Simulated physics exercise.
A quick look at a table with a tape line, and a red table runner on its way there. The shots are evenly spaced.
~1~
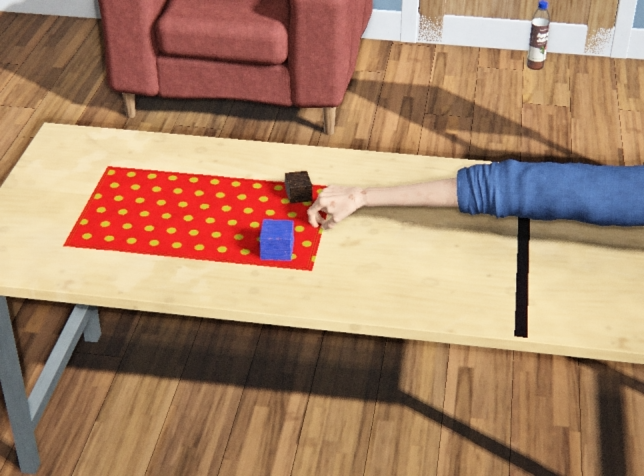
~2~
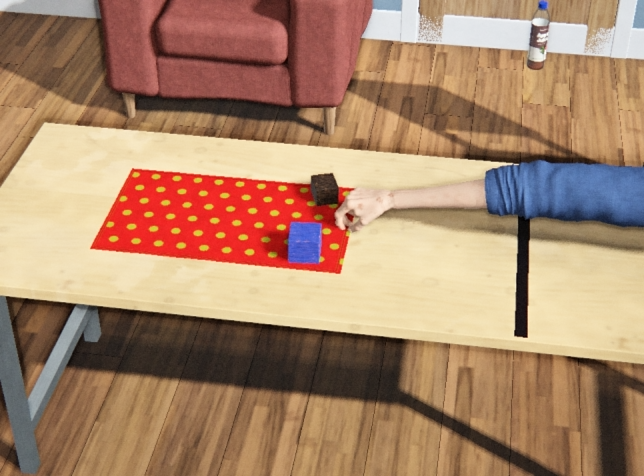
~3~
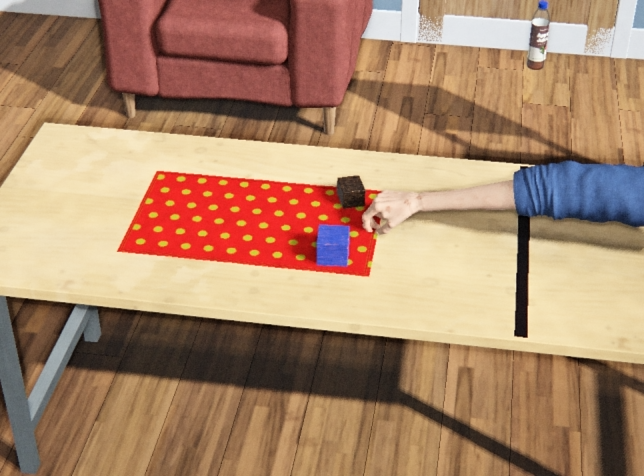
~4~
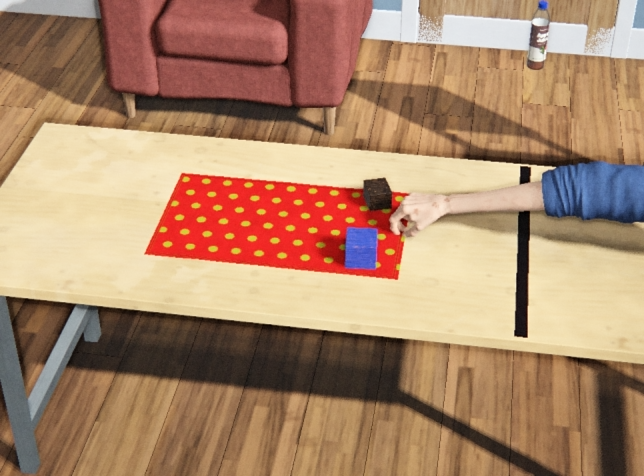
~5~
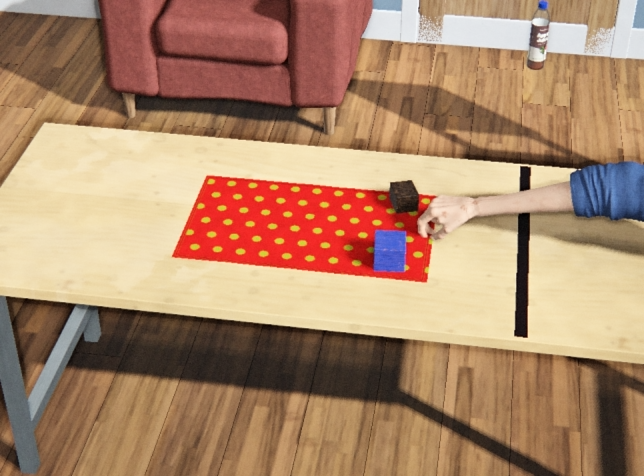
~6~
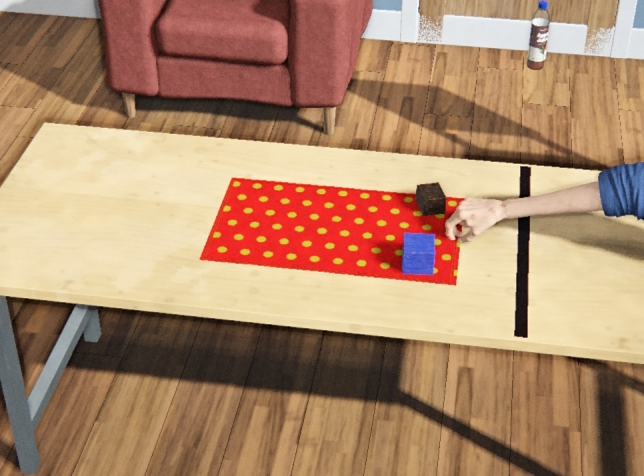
A red cloth with yellow dots lies across a pale wooden table, seen from above at an angle by a still camera, in a room with a plank floor and a red armchair behind. A black block and a blue block sit near its right end, left of a black tape line. A blue-sleeved arm pulls the cloth steadily rightward, both blocks riding along with it.
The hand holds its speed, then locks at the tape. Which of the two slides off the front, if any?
As it turns out, the black block shoots off the front; the blue block slides clear of the cloth.
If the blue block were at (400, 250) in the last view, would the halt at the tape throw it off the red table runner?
Then it comes off.
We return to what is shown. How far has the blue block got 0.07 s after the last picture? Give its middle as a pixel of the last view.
Near (459, 258).
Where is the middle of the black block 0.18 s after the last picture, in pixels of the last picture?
By then it is at (524, 208).
Then, 0.07 s after the last picture, hem short of the tape; black block on the cloth near (469, 203); blue block on the cloth near (459, 258).
Then, 0.18 s after the last picture, hem at the tape; black block ahead of the hem near (524, 208); blue block on the cloth near (518, 264).
At rest, hem at the tape; black block ahead of the hem near (592, 215); blue block ahead of the hem near (591, 272). The black block slides clear of the cloth and the blue block leaves the cloth.
